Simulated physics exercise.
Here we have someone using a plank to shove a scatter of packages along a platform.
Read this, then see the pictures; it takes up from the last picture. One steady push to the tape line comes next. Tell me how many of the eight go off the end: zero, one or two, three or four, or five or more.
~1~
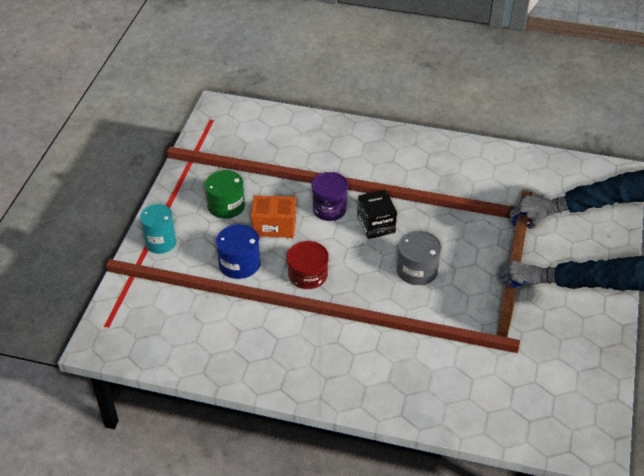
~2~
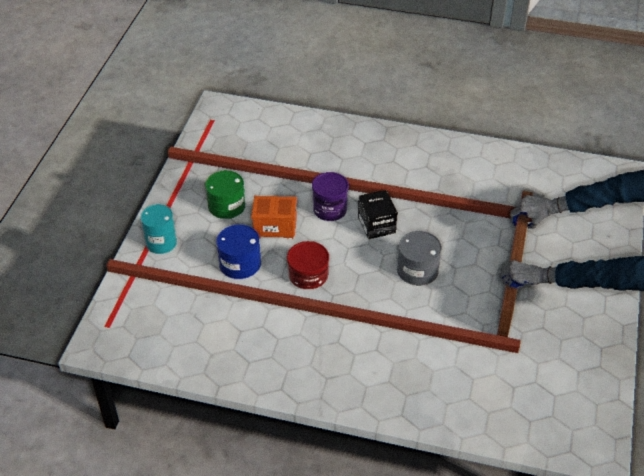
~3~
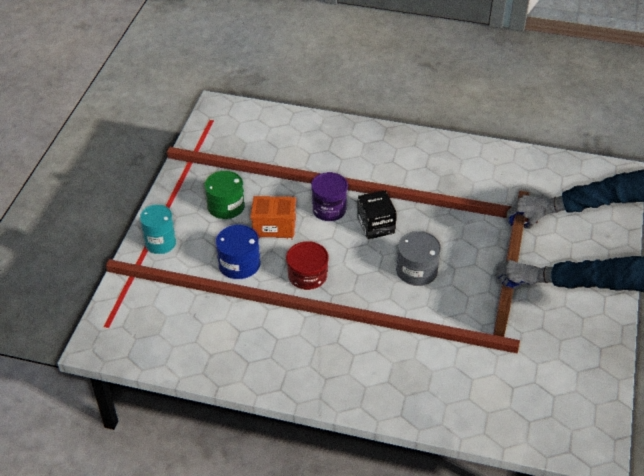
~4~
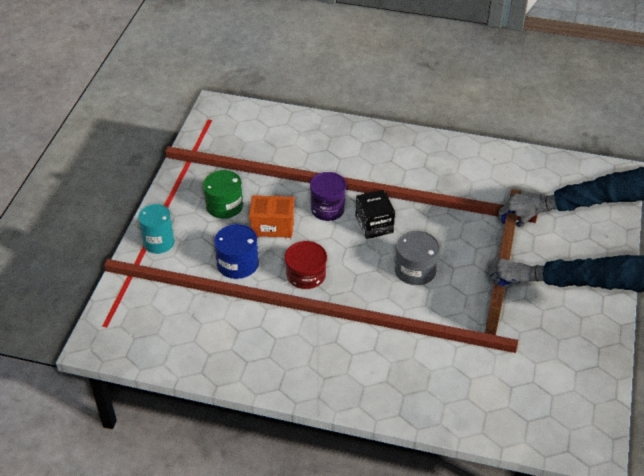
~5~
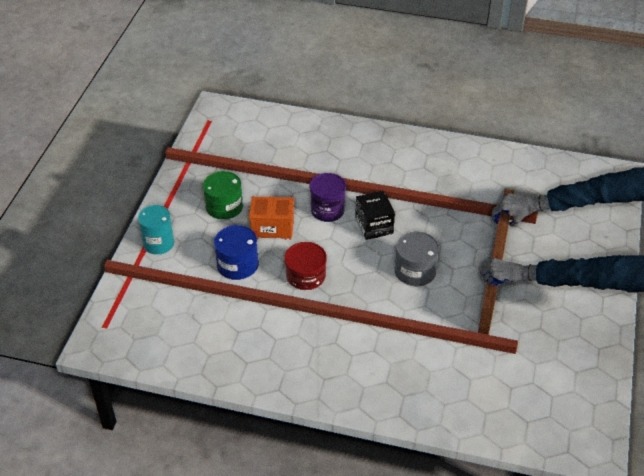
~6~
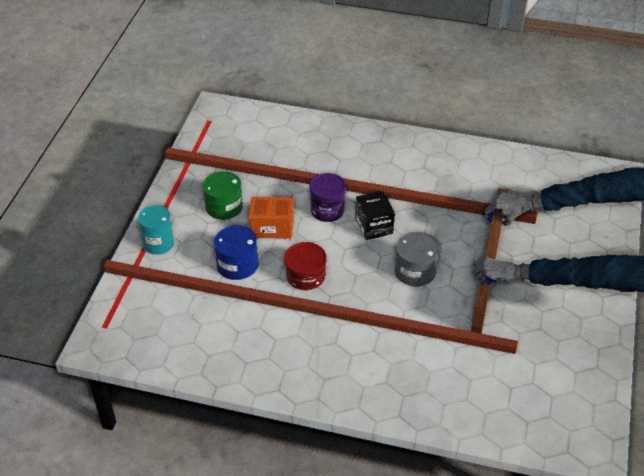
At least five drop.
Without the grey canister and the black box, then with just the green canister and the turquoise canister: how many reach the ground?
The counts: 3 and 3.
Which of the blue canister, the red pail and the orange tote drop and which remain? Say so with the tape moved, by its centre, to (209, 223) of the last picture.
Okay, so the blue canister is still on top, the red pail is still on top, and finally the orange tote is still on top.
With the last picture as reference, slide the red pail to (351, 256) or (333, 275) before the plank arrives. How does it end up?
Result for the red pail: It leaves the top at position one; it is still there at position two.
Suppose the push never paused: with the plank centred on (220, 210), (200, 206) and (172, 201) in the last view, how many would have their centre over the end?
By position: 1 / 2 / 5.
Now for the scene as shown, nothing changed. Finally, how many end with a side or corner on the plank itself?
3 in contact.
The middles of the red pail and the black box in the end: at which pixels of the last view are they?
Answer: First (122, 242), after that (162, 172).
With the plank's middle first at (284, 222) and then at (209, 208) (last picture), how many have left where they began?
7 by the first point, 8 by the second.
A little later, none off yet; turquoise canister at rest near (156, 230); green canister at rest near (223, 195); blue canister at rest near (237, 253).
Next, none off yet; turquoise canister at rest near (156, 230); green canister shifted about its own width near (201, 182); blue canister shifted about its own width near (195, 247).
When it is over, the number that fall off is five or more; down, purple pail, orange tote, blue canister, green canister and turquoise canister.
